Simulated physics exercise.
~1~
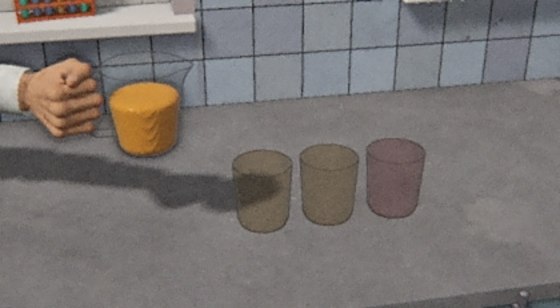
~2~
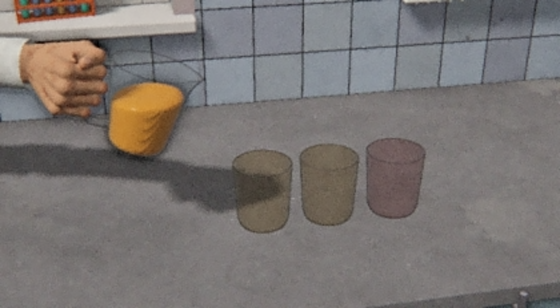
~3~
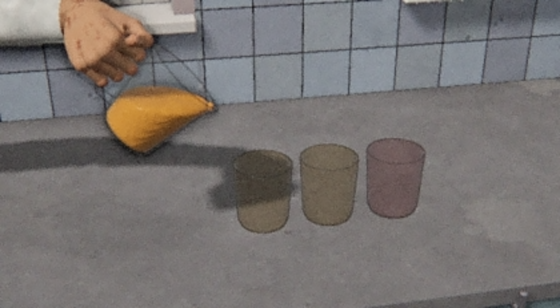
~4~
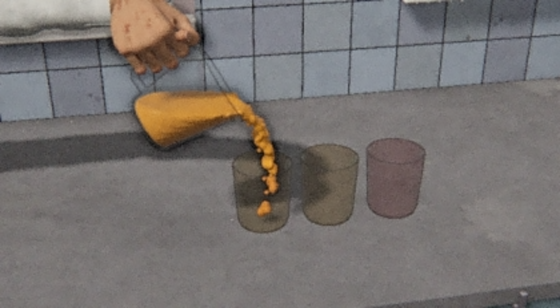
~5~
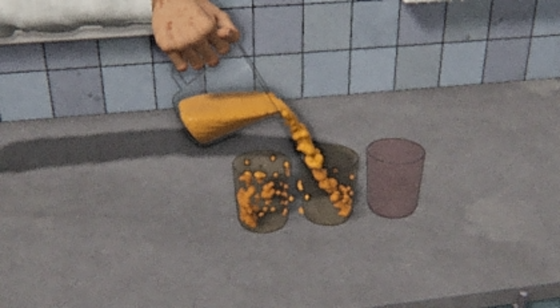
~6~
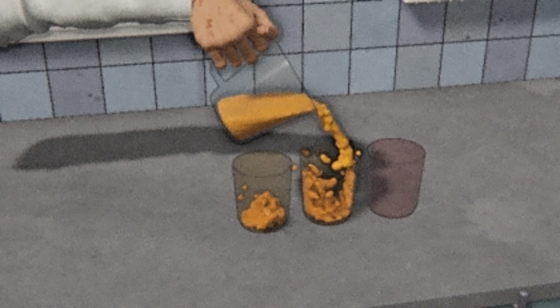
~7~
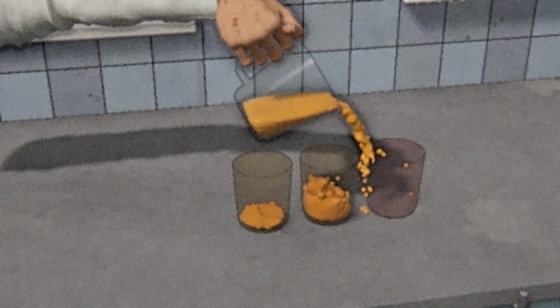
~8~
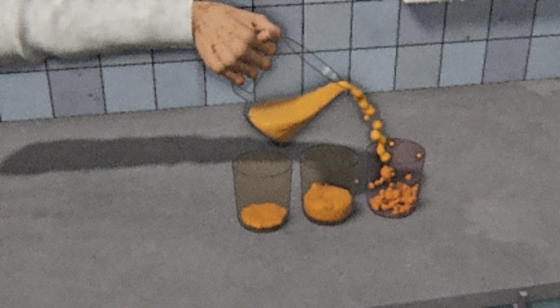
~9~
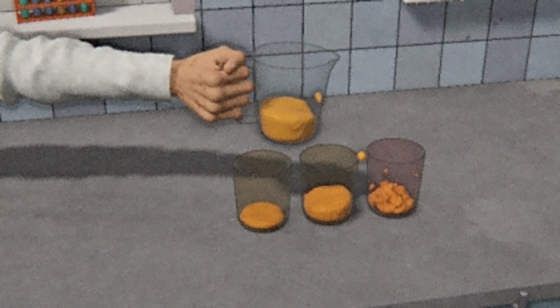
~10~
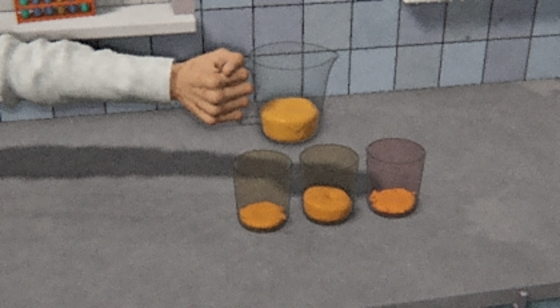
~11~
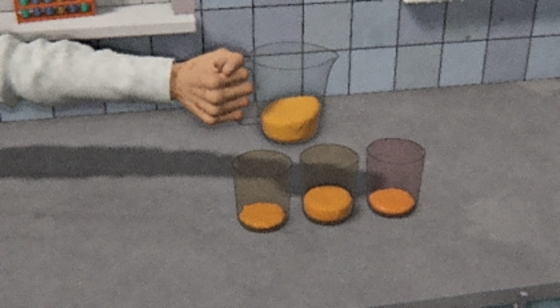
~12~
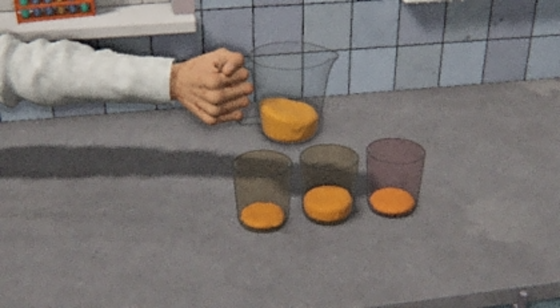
A hand tilting a clear jug and moving right, pouring orange juice into three tumblers, then levelling it with some juice left.
